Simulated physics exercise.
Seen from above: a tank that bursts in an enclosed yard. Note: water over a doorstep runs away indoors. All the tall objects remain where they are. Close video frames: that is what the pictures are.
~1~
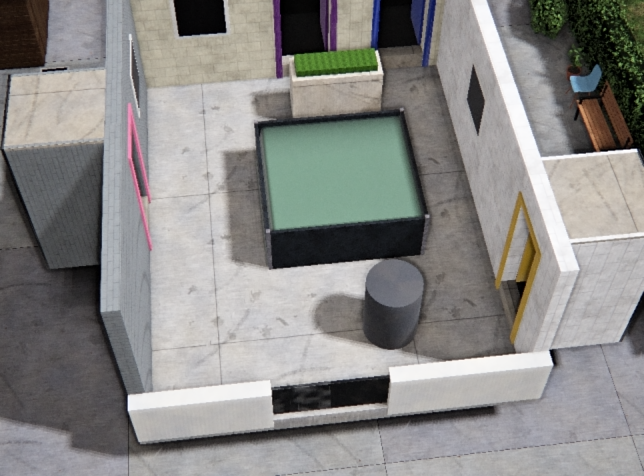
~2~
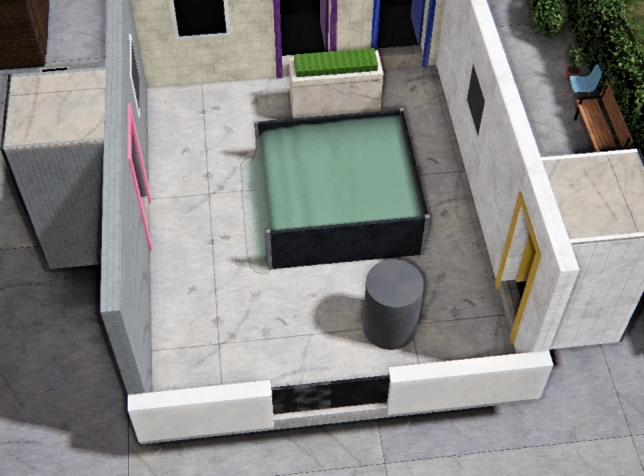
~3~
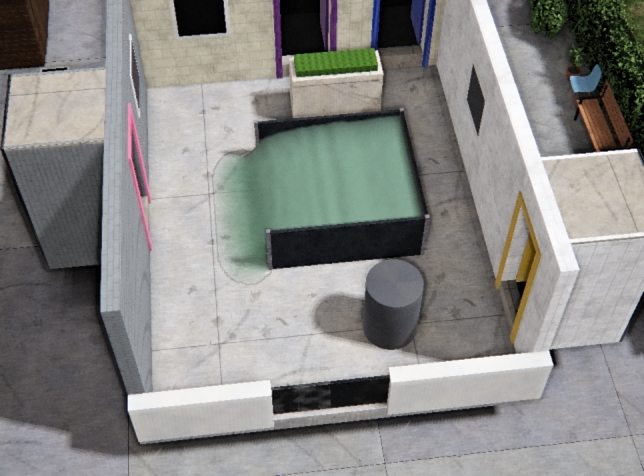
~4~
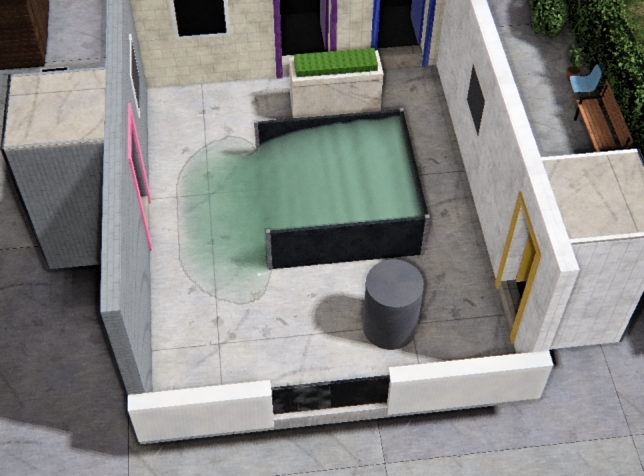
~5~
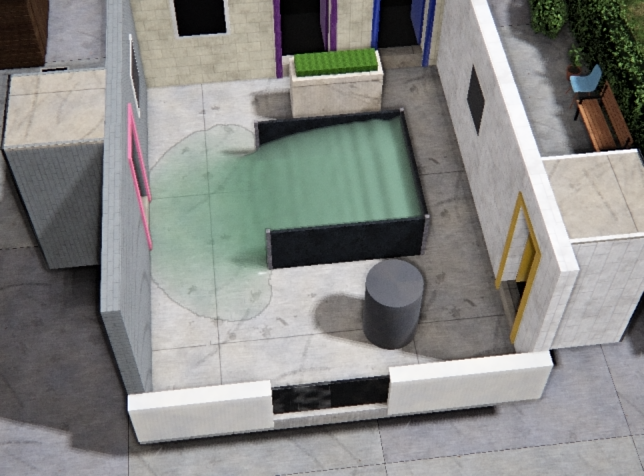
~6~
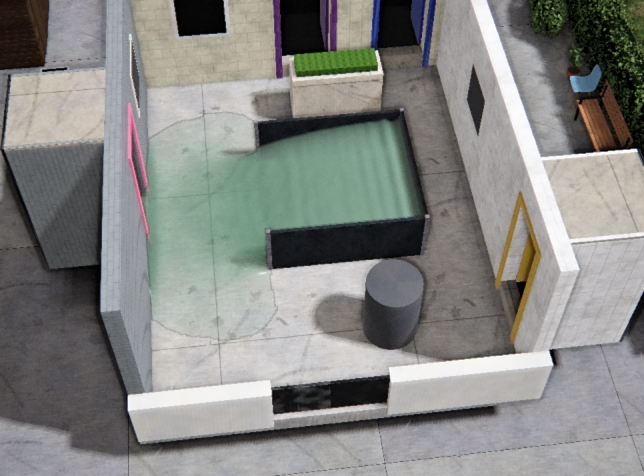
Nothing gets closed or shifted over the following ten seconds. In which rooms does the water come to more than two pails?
In the end the blue door lets in little enough there; the yellow door lets in little enough there; the pink door lets too much in there; the purple door lets in little enough there.
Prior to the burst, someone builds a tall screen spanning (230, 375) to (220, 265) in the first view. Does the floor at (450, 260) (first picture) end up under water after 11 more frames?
Spot check: Untouched.
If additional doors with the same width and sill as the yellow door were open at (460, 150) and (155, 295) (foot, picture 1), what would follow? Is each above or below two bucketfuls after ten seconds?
Well, the earlier one is below the limit, while the later one is above the limit.
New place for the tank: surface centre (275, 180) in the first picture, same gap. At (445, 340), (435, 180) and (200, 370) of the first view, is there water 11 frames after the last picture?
In the order asked: Not reached, not reached, reached by the flood.
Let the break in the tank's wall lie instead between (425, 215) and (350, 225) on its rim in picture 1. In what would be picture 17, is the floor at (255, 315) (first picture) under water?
At that place: Covered.
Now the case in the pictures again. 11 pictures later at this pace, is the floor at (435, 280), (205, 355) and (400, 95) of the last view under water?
The three points read clear, soaked through and clear.
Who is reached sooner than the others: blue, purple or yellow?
Looks like the purple door.
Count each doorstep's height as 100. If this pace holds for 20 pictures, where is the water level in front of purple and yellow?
Depth ratios, approx.: 30 and 10 percent.
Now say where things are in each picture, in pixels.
The open tank at (338, 171) is whole and still, in the first frame.
Water pours out at (265, 198) and has run to (267, 271), in the second frame.
Water pours out at (265, 201) and has run to (249, 279), in the third frame.
Water pours out at (265, 202) and has run to (220, 294), in the fourth frame.
Water pours out at (265, 203) and has run to (182, 301), in the fifth frame.
The front is at (152, 314), out from the gap at (265, 204), in the sixth frame.
A moment on, water covers 35 % of the floor; the blue door not reached, the yellow door not reached, the pink door far over two buckets in, the purple door not reached.
Next, water covers 40 % of the floor; the blue door not reached, the yellow door not reached, the pink door far over two buckets in, the purple door not reached.
Then, water covers 70 % of the floor; the blue door wet at the sill, nothing in, the yellow door not reached, the pink door far over two buckets in, the purple door wet at the sill, nothing in.
Later, water covers 95 % of the floor; the blue door wet at the sill, nothing in, the yellow door wet at the sill, nothing in, the pink door far over two buckets in, the purple door wet at the sill, nothing in.
In the end, water covers 95 % of the floor; the blue door wet at the sill, nothing in, the yellow door wet at the sill, nothing in, the pink door far over two buckets in, the purple door wet at the sill, nothing in.
